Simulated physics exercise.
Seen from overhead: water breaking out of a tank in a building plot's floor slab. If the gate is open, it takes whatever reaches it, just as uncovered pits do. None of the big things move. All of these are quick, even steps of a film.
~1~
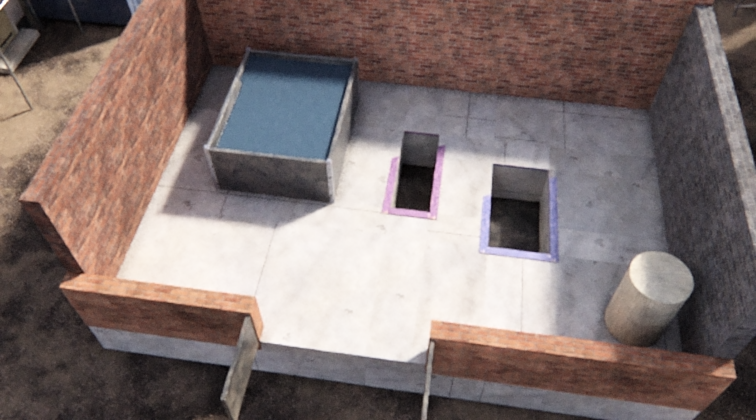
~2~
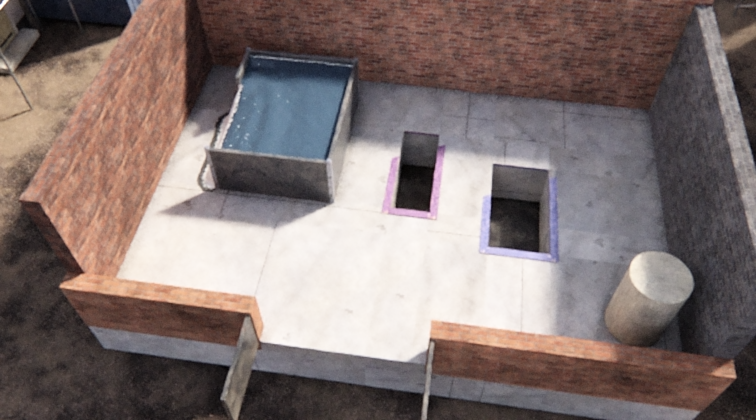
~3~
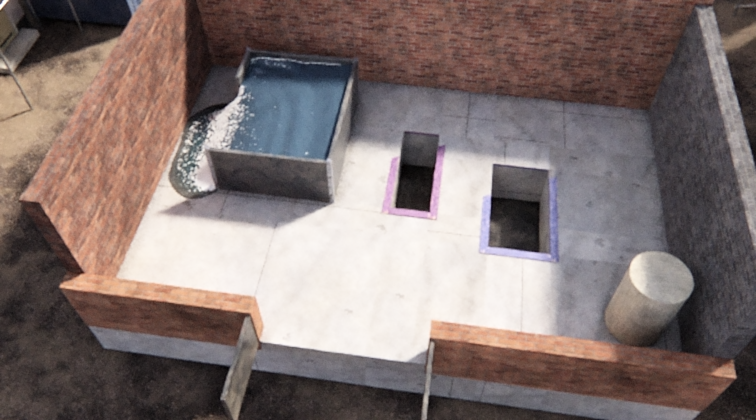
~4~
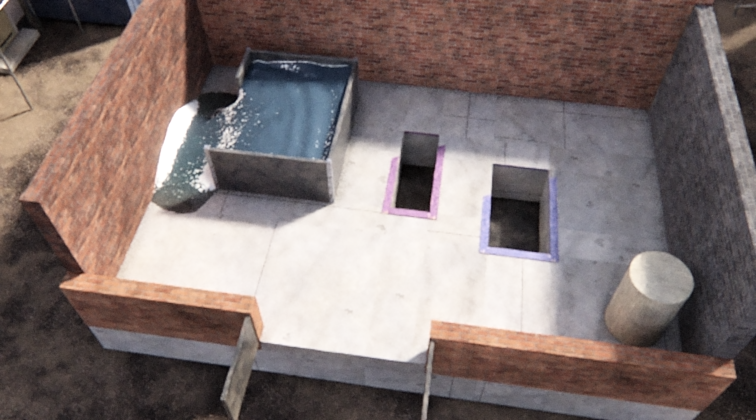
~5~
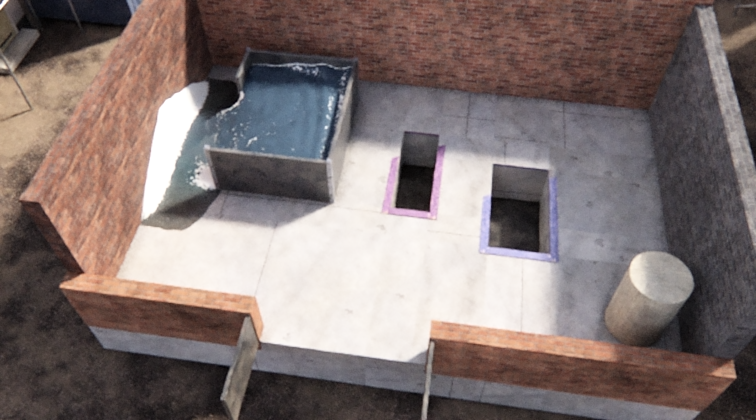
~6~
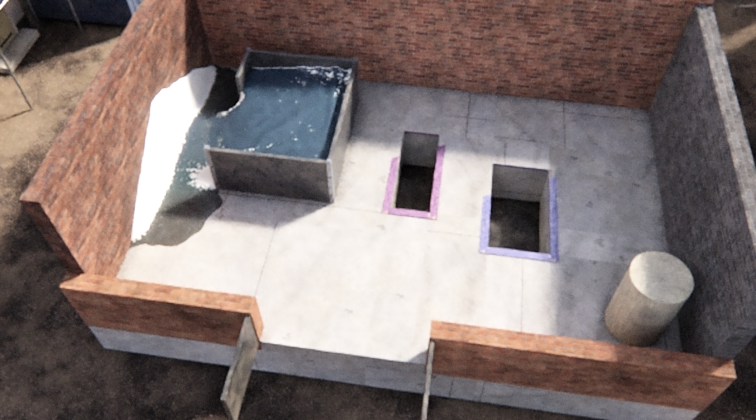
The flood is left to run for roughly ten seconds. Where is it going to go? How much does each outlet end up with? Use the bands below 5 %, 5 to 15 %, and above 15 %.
Once it settles, the gate ends up with 5 to 15 %, the blue pit ends up with above 15 %, the purple pit ends up with 5 to 15 %.
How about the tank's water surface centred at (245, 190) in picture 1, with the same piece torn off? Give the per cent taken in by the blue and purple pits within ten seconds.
I'd say the blue pit takes 8 % while the purple pit takes 14 %.
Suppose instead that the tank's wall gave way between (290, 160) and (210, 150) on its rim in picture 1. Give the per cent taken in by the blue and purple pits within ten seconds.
Blue: 6 percent; purple: 2 percent.
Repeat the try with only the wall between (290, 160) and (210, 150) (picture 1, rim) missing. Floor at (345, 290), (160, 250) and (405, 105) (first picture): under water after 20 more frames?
Soaked, then soaked, then unsoaked.
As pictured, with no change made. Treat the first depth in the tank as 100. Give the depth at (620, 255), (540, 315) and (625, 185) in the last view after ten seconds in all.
In order: About 12, 10 and 6 in a hundred.
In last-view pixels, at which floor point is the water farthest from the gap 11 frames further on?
Somewhere about (379, 340).
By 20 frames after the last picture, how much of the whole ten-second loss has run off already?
My figure: 10 percent.
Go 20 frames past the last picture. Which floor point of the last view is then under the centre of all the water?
It is near (285, 170).
A moment on, water covers 20 % of the floor; the gate 0 %, the blue pit 0 %, the purple pit 0 %.
Next, water covers 30 % of the floor; the gate 0 %, the blue pit 0 %, the purple pit 0 %.
Then, water covers 70 % of the floor; the gate 2 %, the blue pit 0 %, the purple pit 0 %.
Later, water covers 90 % of the floor; the gate 5 %, the blue pit 6 %, the purple pit 4 %.
In the end, water covers 90 % of the floor; the gate 8 %, the blue pit 19 %, the purple pit 8 %.
